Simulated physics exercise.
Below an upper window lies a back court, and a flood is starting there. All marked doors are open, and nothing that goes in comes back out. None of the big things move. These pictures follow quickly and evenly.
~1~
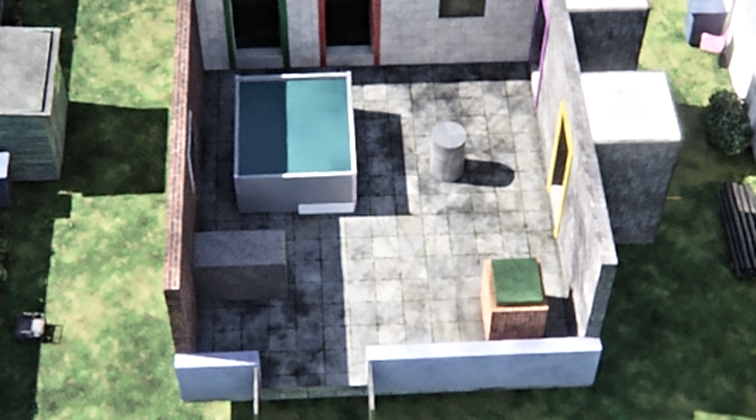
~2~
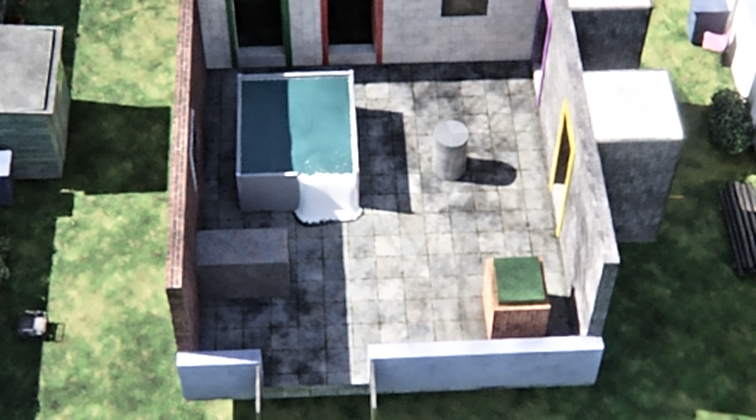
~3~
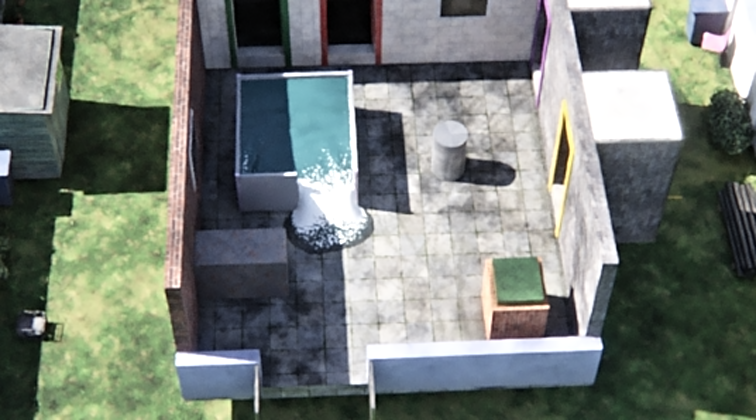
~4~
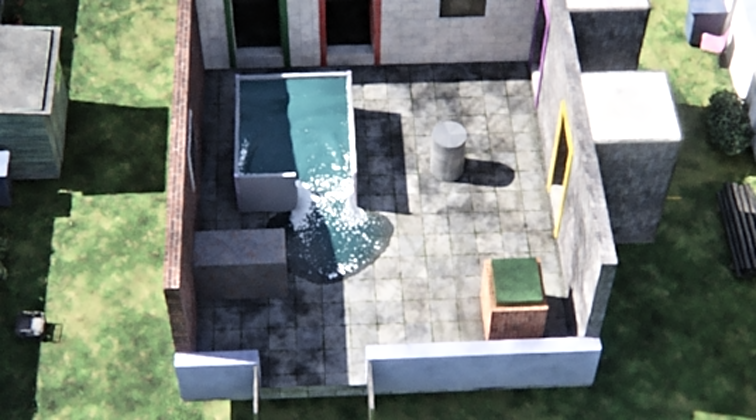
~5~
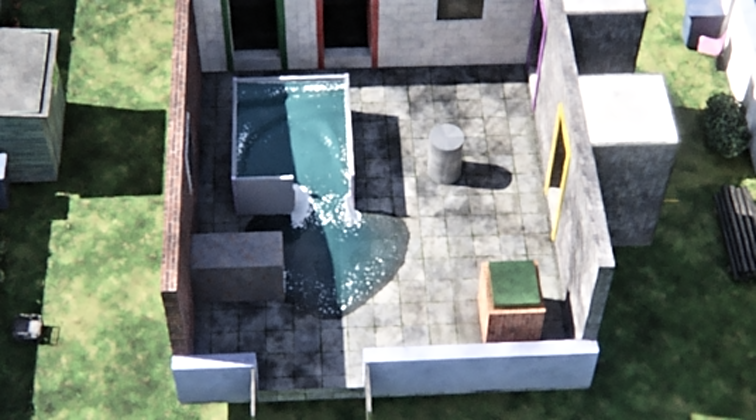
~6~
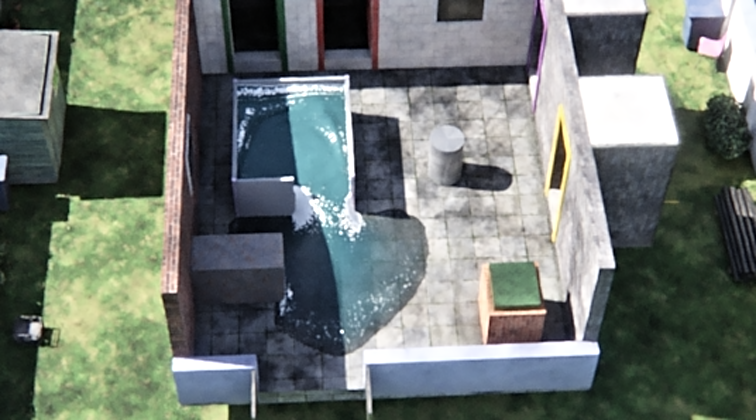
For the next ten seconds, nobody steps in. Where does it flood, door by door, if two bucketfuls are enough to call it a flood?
At the purple door it does not flood; at the yellow door it does not flood; at the red door it does not flood; at the green door it does not flood.
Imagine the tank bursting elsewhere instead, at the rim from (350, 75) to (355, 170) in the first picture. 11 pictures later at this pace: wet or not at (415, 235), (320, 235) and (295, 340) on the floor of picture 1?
Taken in turn they're swamped, unwetted and unwetted.
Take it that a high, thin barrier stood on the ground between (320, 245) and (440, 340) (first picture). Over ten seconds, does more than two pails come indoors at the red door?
Reading: Red gets too little.
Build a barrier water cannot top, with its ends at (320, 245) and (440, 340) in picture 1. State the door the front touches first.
The yellow-painted one is first.
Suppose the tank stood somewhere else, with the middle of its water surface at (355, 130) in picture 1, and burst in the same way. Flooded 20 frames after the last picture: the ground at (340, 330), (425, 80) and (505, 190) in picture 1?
In turn: Covered, clear, under water.
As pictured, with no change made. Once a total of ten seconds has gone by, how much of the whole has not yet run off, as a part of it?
58 %.
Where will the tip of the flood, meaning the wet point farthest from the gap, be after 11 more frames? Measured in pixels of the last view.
The front should reach about (572, 367).
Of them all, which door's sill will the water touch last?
The red-painted one.
A moment on, water covers 35 % of the floor; the purple door not reached, the yellow door not reached, the red door not reached, the green door not reached.
Next, water covers 40 % of the floor; the purple door not reached, the yellow door not reached, the red door not reached, the green door not reached.
Then, water covers 50 % of the floor; the purple door not reached, the yellow door wet at the sill, nothing in, the red door not reached, the green door not reached.
Later, water covers 80 % of the floor; the purple door wet at the sill, nothing in, the yellow door wet at the sill, nothing in, the red door not reached, the green door wet at the sill, nothing in.
In the end, water covers 95 % of the floor; the purple door wet at the sill, nothing in, the yellow door wet at the sill, nothing in, the red door wet at the sill, nothing in, the green door wet at the sill, nothing in.
